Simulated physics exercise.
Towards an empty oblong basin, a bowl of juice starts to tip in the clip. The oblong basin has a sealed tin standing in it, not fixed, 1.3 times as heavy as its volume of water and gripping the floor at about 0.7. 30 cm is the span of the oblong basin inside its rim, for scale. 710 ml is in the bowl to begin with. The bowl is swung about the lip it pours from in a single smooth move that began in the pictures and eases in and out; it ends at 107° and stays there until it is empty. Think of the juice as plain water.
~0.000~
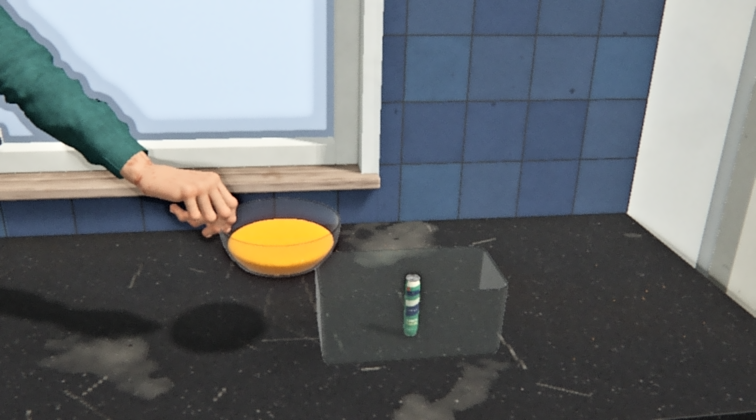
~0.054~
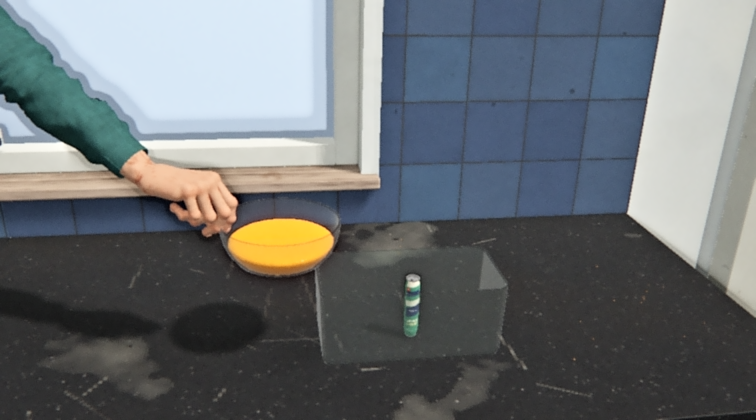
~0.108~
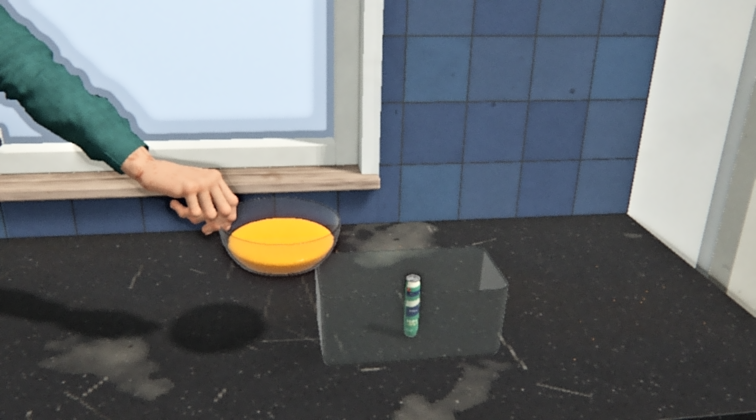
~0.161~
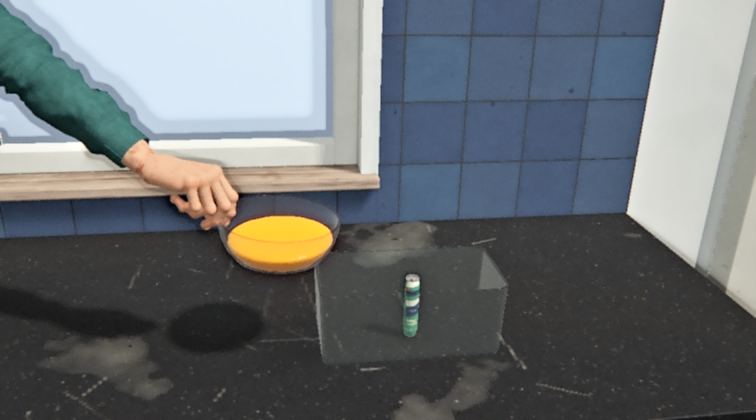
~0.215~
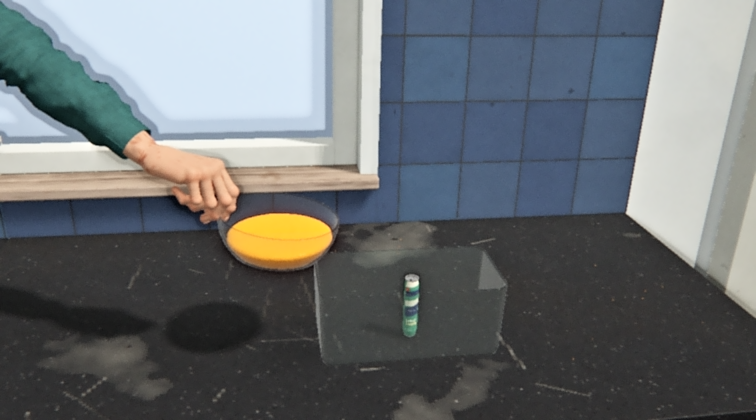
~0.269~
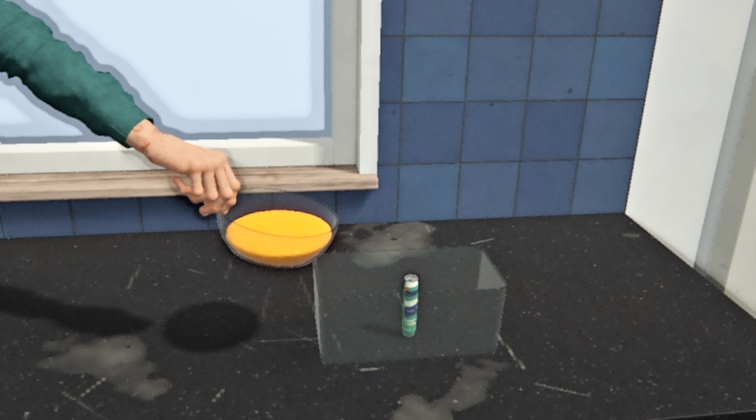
At first, a hand in a green sleeve holds the rim of a clear bowl of orange juice, level on a dark counter beside a transparent oblong basin and a small striped tin. Then the bowl tilts slightly toward the right, the juice shifting gently inside while the basin and tin stay still.
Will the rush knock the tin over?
It will be floored.
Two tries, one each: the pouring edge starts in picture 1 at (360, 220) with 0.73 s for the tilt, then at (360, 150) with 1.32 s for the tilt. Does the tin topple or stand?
The tin stays vertical the first time and stays vertical the second time.
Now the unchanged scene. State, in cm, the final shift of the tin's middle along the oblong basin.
Looks like roughly 7.5 cm in total.
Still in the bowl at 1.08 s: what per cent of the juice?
Close to 3 in a hundred.
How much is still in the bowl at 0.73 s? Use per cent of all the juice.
Roughly 60 per cent.
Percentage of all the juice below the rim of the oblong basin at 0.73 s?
Close to 7 in a hundred.
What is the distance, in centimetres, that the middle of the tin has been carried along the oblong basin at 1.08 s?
1 cm, roughly.
After 0.73 s the tilt is 63° and 61 per cent is still to pour; the tin stands where it began.
After 1.08 s the tilt is 98° and 3 per cent is still to pour; the tin leans 11°.
After 1.43 s the tilt is 107° and 0 per cent is still to pour; the tin lies on its side.
After 1.82 s the tilt is 107° and 0 per cent is still to pour; the tin lies on its side.
In the end the tin lies on its side.
